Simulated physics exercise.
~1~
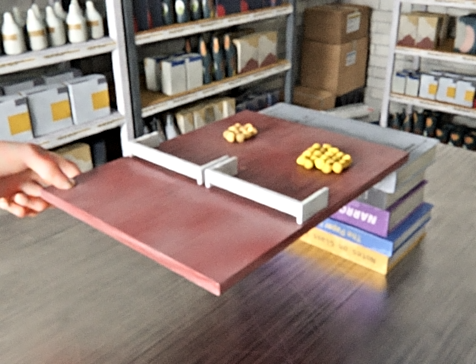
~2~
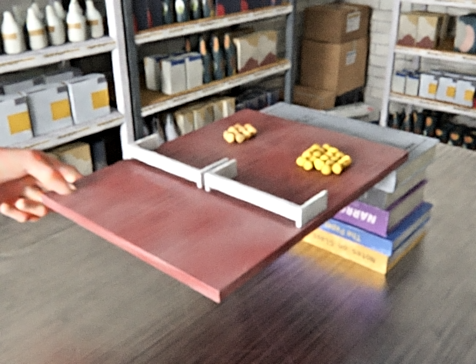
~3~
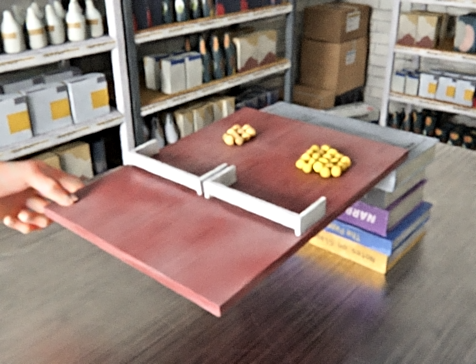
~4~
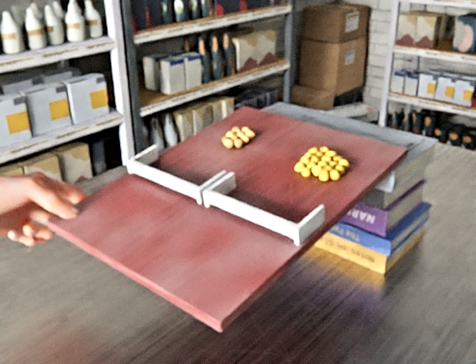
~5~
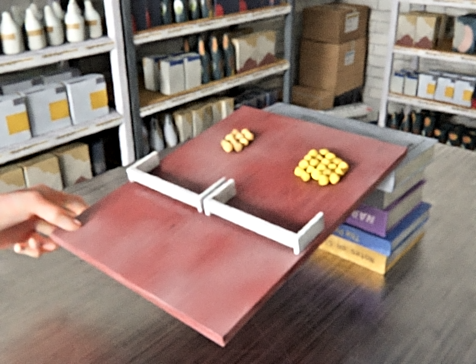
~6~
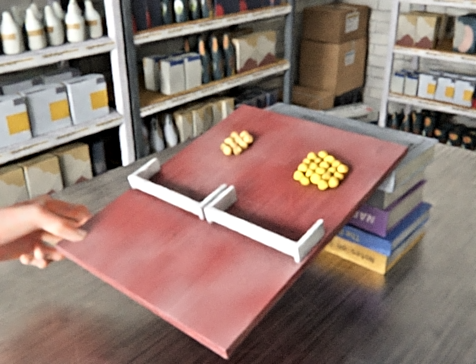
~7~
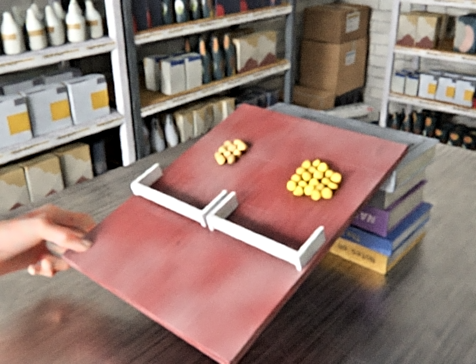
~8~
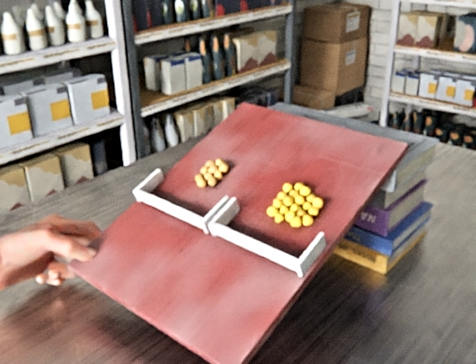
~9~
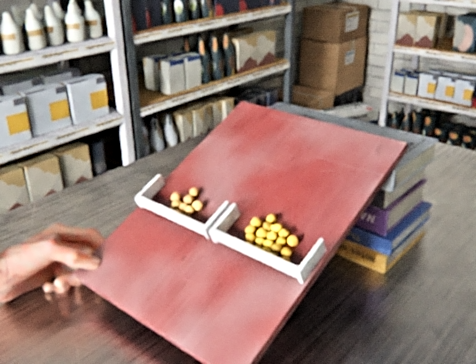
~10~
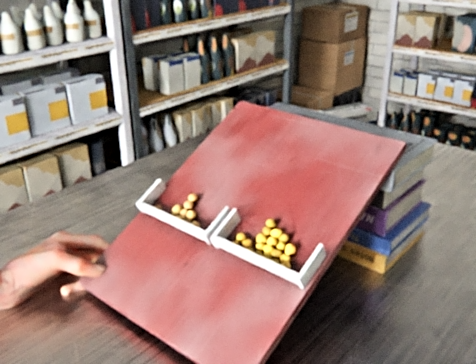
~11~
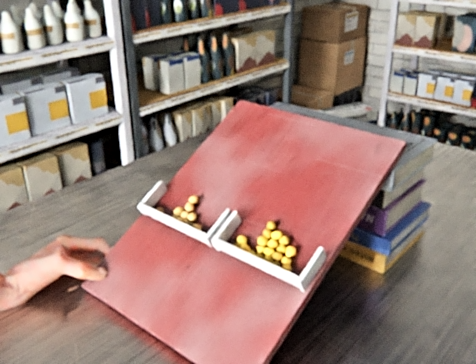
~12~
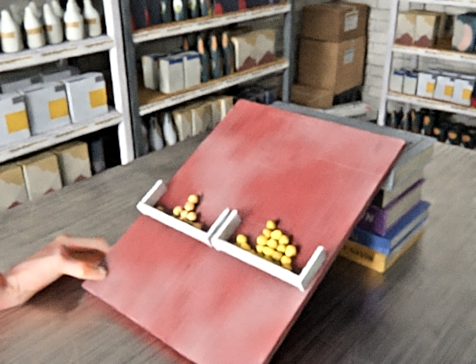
To begin with, a hand at the left holds the free end of a reddish board whose far side rests on a stack of books, with two clusters of small yellow pieces lying beyond two white raised strips. The hand gradually lowers its end, and the board tilts toward the counter while the pieces stay put. As the slope steepens, both clusters start sliding down to the left. They run into the white strips and bunch up against them. The board settles at a steep slant, the hand still beside its lower edge, with both clusters held behind the strips.
